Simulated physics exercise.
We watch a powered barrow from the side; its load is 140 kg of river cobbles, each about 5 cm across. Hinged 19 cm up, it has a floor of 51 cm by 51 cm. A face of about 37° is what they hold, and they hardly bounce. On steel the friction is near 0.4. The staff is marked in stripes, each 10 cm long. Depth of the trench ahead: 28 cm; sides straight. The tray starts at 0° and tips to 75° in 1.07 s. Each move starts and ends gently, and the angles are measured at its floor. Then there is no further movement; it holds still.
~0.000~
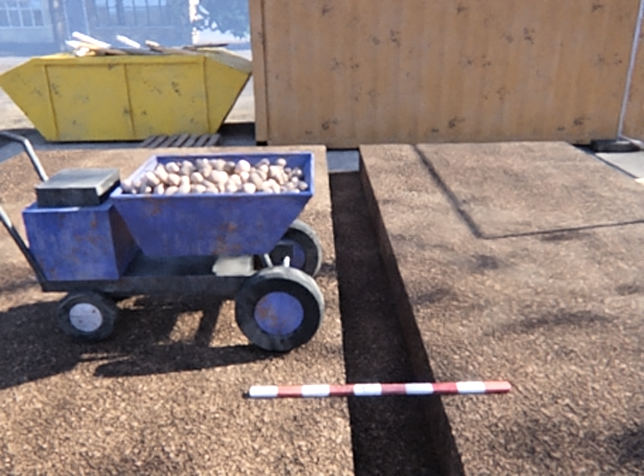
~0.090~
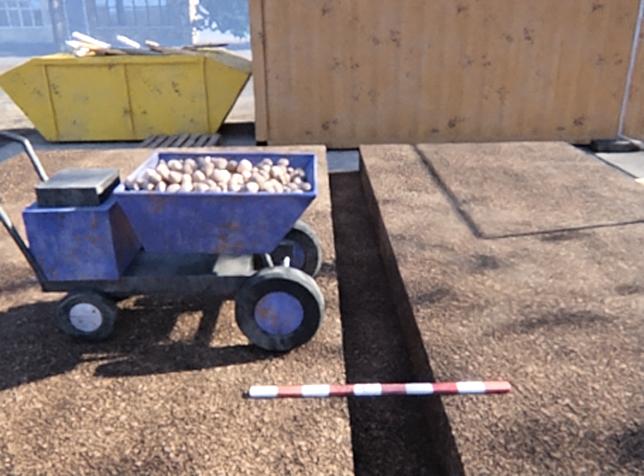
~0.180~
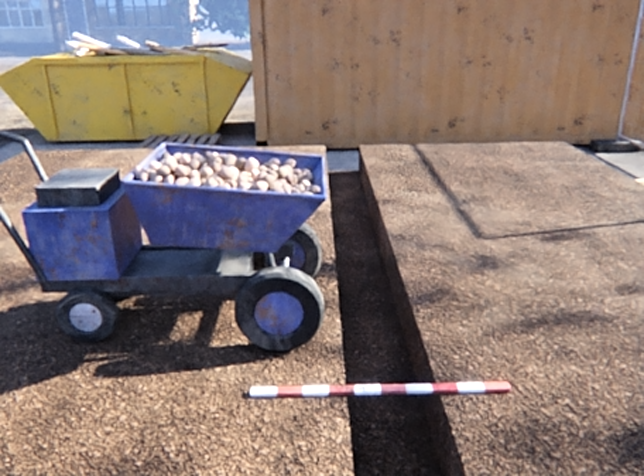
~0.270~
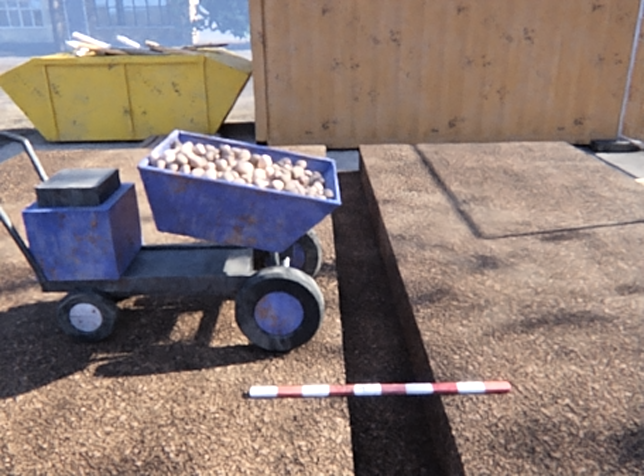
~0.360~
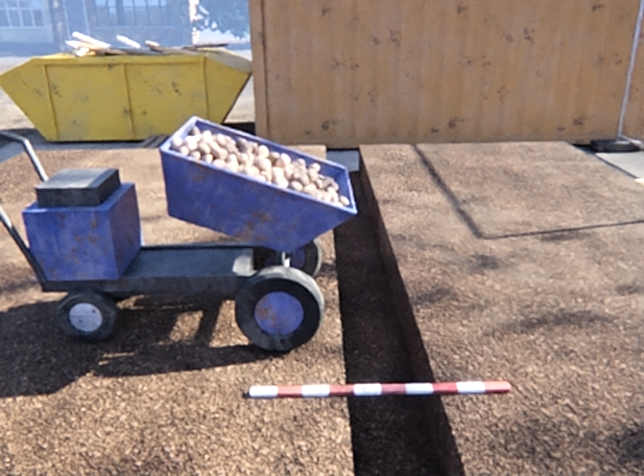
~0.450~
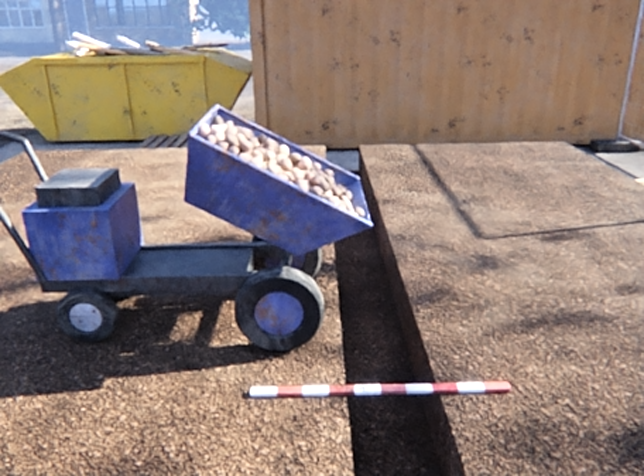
The blue tray of a small powered barrow, heaped with rounded stones, slid a little to the right and tilted steadily steeper, its right end lowest beside a narrow trench, while the wheels stayed still.
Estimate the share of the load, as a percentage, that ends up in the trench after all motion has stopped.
Roughly 30 per cent of the load ends up there.
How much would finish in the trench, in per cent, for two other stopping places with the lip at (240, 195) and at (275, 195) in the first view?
Roughly 95 per cent, then 65 per cent.
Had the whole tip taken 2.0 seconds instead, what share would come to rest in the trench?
Expected share: Around 40%.
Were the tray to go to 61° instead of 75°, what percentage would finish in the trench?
The trench would hold about 25% of it.
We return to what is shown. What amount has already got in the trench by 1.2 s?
By that point it's something like 5 in a hundred.
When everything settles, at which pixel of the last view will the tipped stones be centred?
The resting stones are centred at roughly (451, 306).
After 0.8 s the floor is at 63°; 100 % in the tray; the foremost stones are at (409, 256).
After 1.2 s the floor is at 75°; 52 % in the tray, 4 % in the trench, 44 % past the trench; the foremost stones are at (518, 312).
After 1.5 s the floor is at 75°; 18 % in the tray, 12 % in the trench, 71 % past the trench; the foremost stones are past the picture's edge.
After 3.5 s the floor is at 75°; 0 % in the tray, 30 % in the trench, 70 % past the trench; the foremost stones are past the picture's edge.
